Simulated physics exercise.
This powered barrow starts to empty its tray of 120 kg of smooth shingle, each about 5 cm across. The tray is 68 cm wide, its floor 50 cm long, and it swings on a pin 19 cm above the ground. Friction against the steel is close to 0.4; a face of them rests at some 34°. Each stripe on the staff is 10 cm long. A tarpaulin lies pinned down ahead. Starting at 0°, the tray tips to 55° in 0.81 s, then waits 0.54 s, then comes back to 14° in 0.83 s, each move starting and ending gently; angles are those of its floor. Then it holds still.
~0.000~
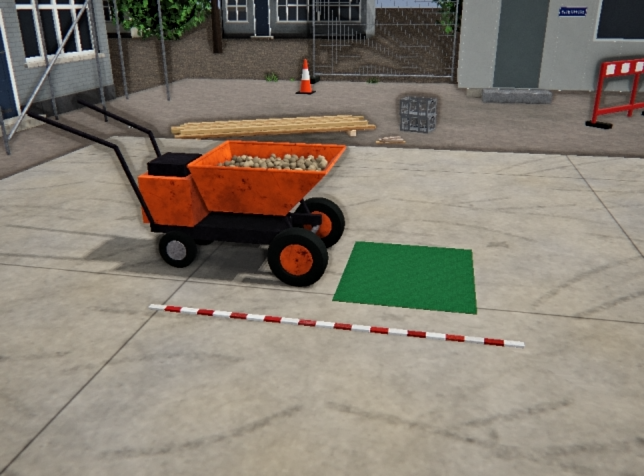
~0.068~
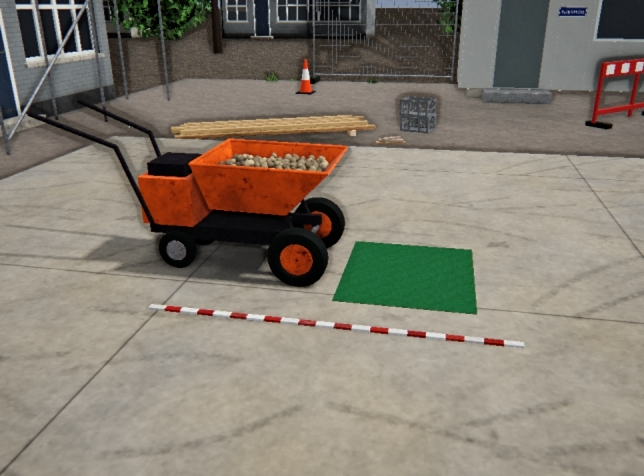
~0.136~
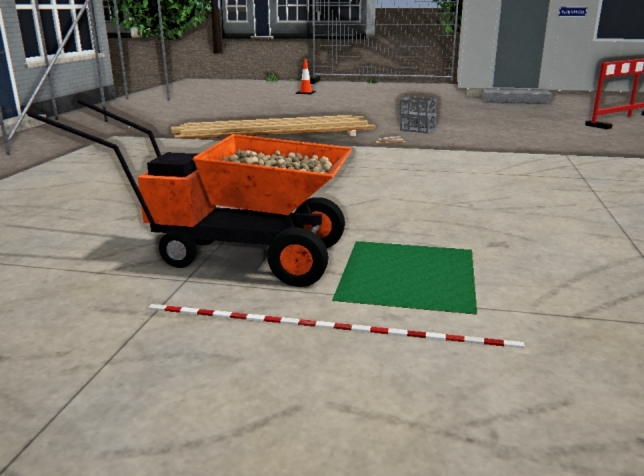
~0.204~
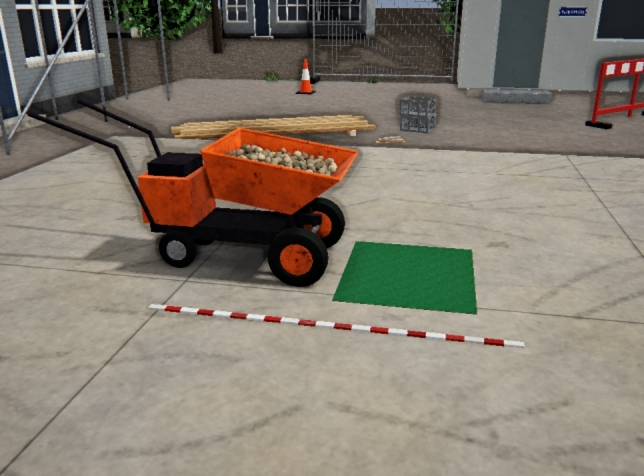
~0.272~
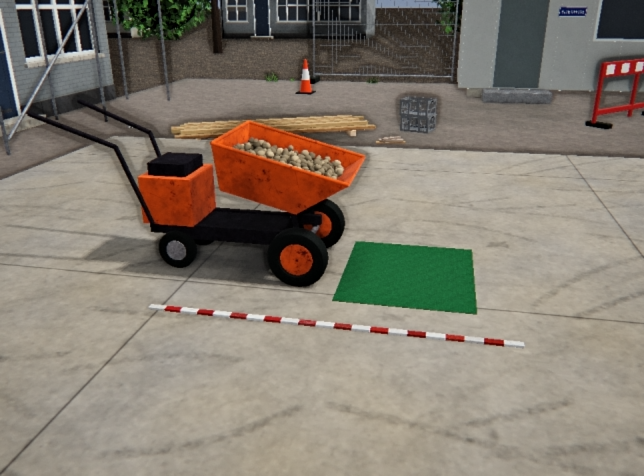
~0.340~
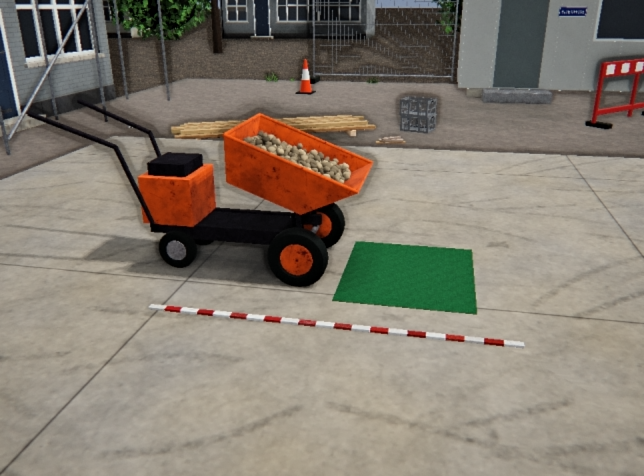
An orange tray full of small stones tilts steadily forward on a wheeled powered barrow.
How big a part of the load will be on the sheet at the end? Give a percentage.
Close to 50 in a hundred.
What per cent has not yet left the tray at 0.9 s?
It holds some 90 per cent.
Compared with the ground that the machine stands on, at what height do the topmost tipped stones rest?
Some 12 cm above that level.
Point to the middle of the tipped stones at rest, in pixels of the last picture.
Around (439, 273).
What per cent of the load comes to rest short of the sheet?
Some 0 per cent of the load.
After 0.6 s the floor is at 47°; 100 % in the tray; the foremost stones are at (373, 205).
After 0.9 s the floor is at 55°; 89 % in the tray, 11 % on the sheet; the foremost stones are at (431, 252).
After 2.6 s the floor is at 14°; 26 % in the tray, 1 % short of the sheet, 52 % on the sheet, 21 % off the sheet elsewhere; the foremost stones are at (598, 276).
After 4.6 s the floor is at 14°; 26 % in the tray, 1 % short of the sheet, 52 % on the sheet, 21 % off the sheet elsewhere; the foremost stones are at (598, 276).
